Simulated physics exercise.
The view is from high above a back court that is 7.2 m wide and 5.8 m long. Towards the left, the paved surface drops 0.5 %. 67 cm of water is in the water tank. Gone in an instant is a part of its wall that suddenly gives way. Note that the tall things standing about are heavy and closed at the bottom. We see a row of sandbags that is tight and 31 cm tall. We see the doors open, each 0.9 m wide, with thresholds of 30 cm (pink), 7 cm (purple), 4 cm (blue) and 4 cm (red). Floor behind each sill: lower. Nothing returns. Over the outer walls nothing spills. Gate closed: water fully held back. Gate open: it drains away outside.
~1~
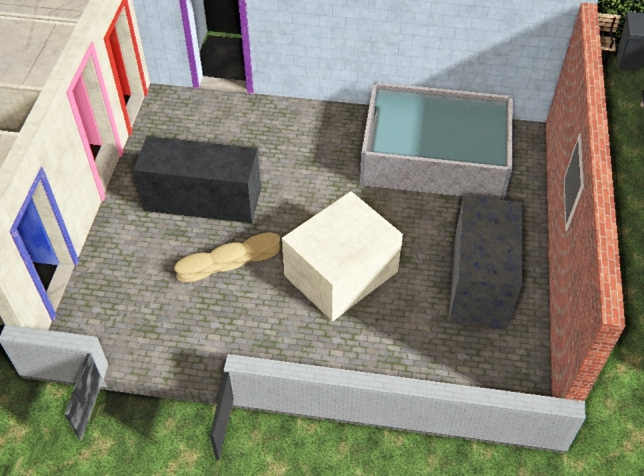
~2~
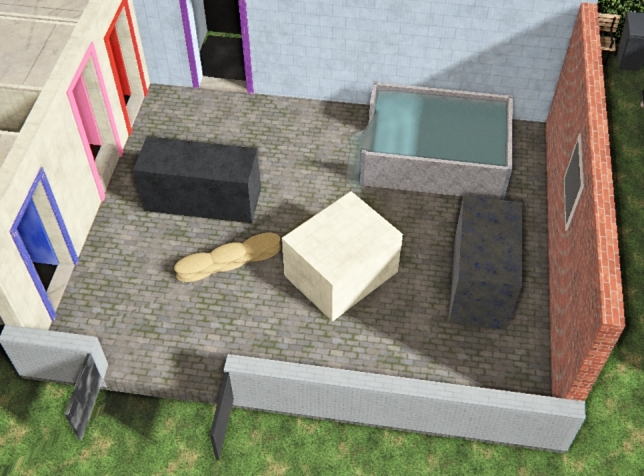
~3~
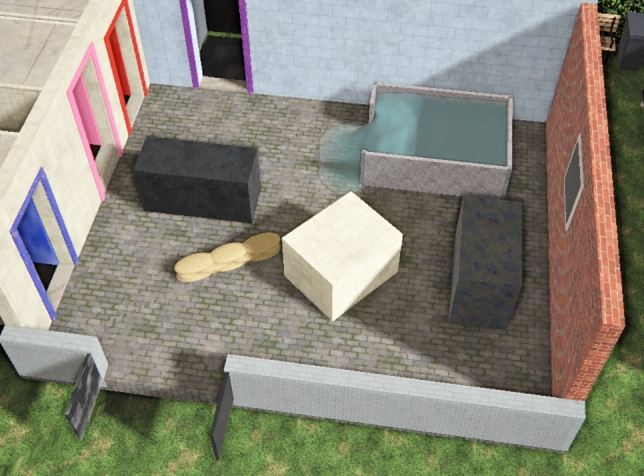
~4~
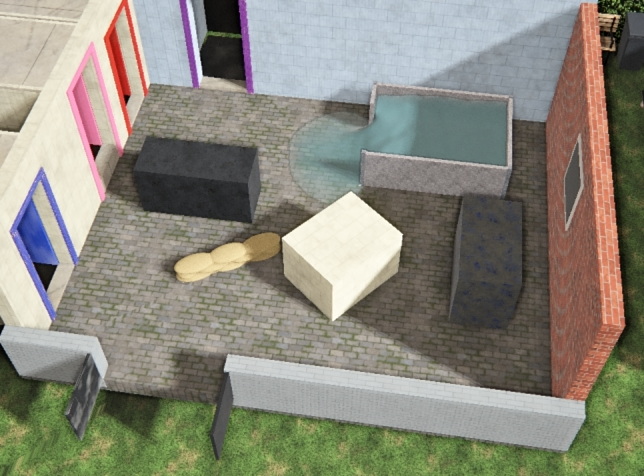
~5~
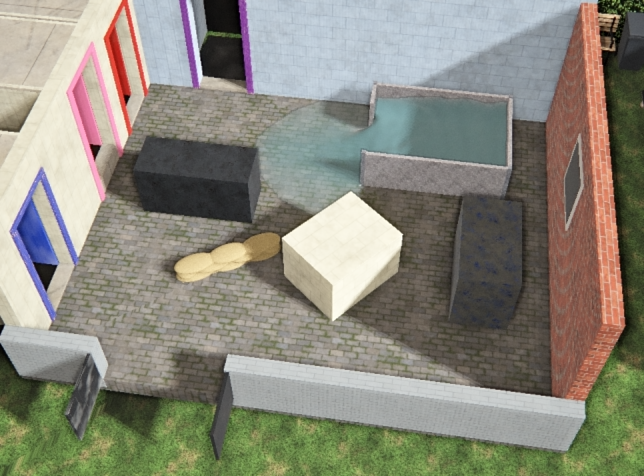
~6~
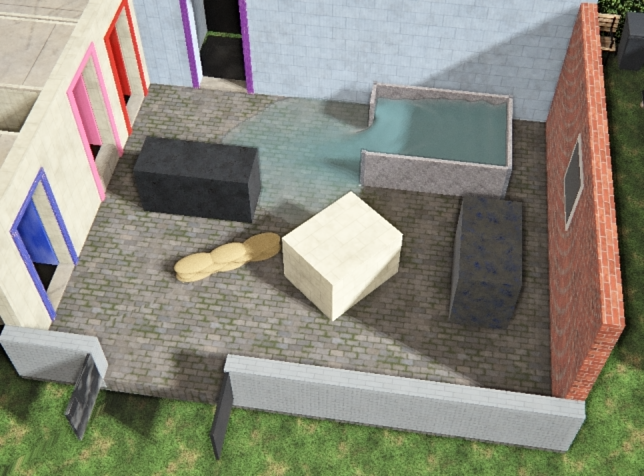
Water bursts from the left end of a grey stone tank at the back of a paved courtyard, seen from high above by a still camera. Around it stand a pale blue back wall, a red brick wall, a cream block, two dark blocks and a tan lumpy object, with blue, pink, red and purple doorways. The tank's left side gives way, and the water fans leftward across the paving, thinning toward the nearer dark block.
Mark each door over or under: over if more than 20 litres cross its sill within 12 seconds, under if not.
Marks: Pink door: Under; purple door: Over; blue door: Over; red door: Over.
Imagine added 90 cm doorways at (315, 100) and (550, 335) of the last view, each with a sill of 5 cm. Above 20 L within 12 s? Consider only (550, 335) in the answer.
At that door: Within the limit.
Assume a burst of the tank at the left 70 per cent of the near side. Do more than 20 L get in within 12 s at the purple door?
Compared with the limit, purple is less.
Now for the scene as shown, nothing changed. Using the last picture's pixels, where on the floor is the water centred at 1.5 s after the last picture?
(327, 158).
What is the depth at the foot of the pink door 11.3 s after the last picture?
It's some 7.0 centimetres deep.
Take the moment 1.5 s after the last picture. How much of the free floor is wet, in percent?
Covered: Roughly 40 per cent.
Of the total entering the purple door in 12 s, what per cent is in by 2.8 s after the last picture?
It comes to about 15 per cent.
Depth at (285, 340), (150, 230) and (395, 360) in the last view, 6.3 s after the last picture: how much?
The depths come out at 2, 5 and 0 centimetres, in the order listed.
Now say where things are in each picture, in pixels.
In the first frame, the water tank at (439, 127) is whole and still, 67 cm deep.
In the second frame, water pours out at (368, 150) and has run 0.6 m, to (361, 133); typically 5 cm deep outside, 67 cm at the water tank's back.
In the third frame, the front is at (330, 132), 0.9 m from the gap at (368, 150); 0.9 m2 of floor is under water; 67 cm left at the back of the water tank.
In the fourth frame, water pours out at (368, 151) and has run 1.3 m, to (298, 136); typically 8 cm deep outside, 67 cm at the water tank's back.
In the fifth frame, water pours out at (368, 151) and has run 1.9 m, to (263, 137); typically 6 cm deep outside, 65 cm at the water tank's back.
In the sixth frame, the front is at a hidden place, 2.5 m from the gap at (368, 151); 5.2 m2 of floor is under water; 57 cm left at the back of the water tank.
Then, 0.7 s after the last picture water covers 30 % of the floor and is deepest (32 cm) near (352, 165); pink door 11 cm at the sill, 0 L in, purple door 9 cm at the sill, 0 L in, blue door not reached, red door 5 cm at the sill, 1 L in.
Then, 1.5 s after the last picture water covers 40 % of the floor and is deepest (34 cm) near (121, 155); pink door 24 cm at the sill, 2 L in, purple door 12 cm at the sill, 3 L in, blue door not reached, red door 22 cm at the sill, 57 L in.
Then, 2.8 s after the last picture water covers 45 % of the floor and is deepest (27 cm) near (139, 112); pink door 19 cm at the sill, 5 L in, purple door 8 cm at the sill, 13 L in, blue door 11 cm at the sill, 10 L in, red door 24 cm at the sill, 241 L in.
Then, 6.3 s after the last picture water covers 65 % of the floor and is deepest (14 cm) near (52, 323); pink door 12 cm at the sill, 5 L in, purple door 11 cm at the sill, 62 L in, blue door 7 cm at the sill, 47 L in, red door 12 cm at the sill, 436 L in.
Then, 11.3 s after the last picture water covers 90 % of the floor and is deepest (8 cm) near (136, 119); pink door 7 cm at the sill, 6 L in, purple door 7 cm at the sill, 83 L in, blue door 7 cm at the sill, 91 L in, red door 8 cm at the sill, 521 L in.
